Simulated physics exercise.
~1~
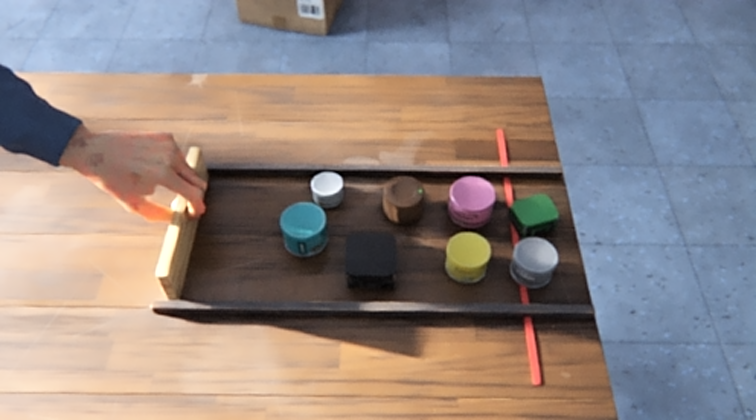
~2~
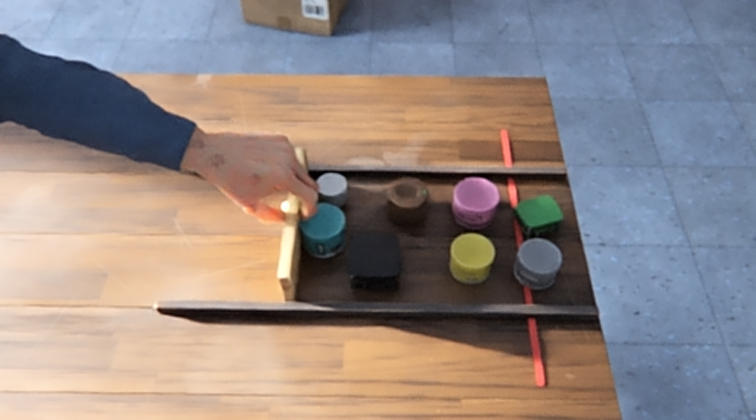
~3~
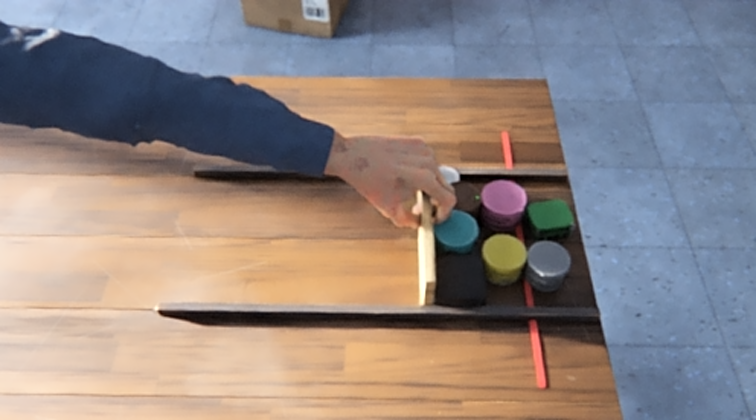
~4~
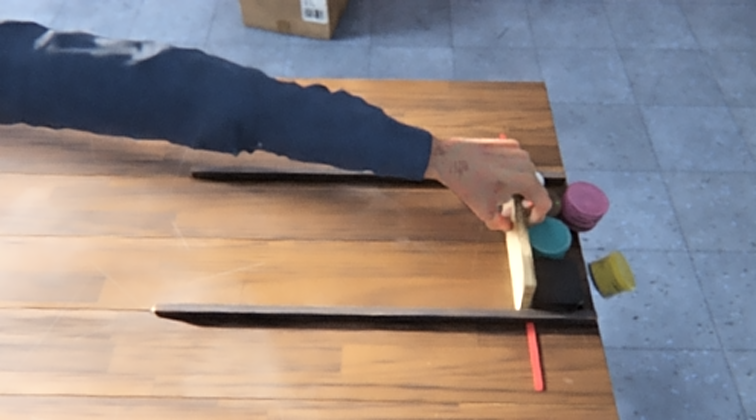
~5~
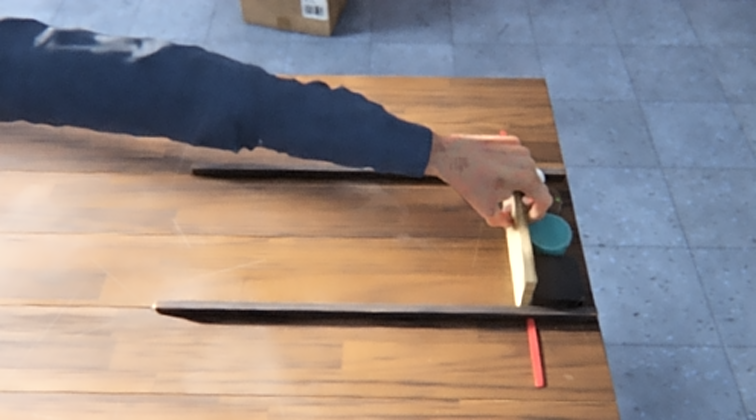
Hand pushing a wooden board rightward between dark rails, bunching small containers together and sending several off the table's edge.
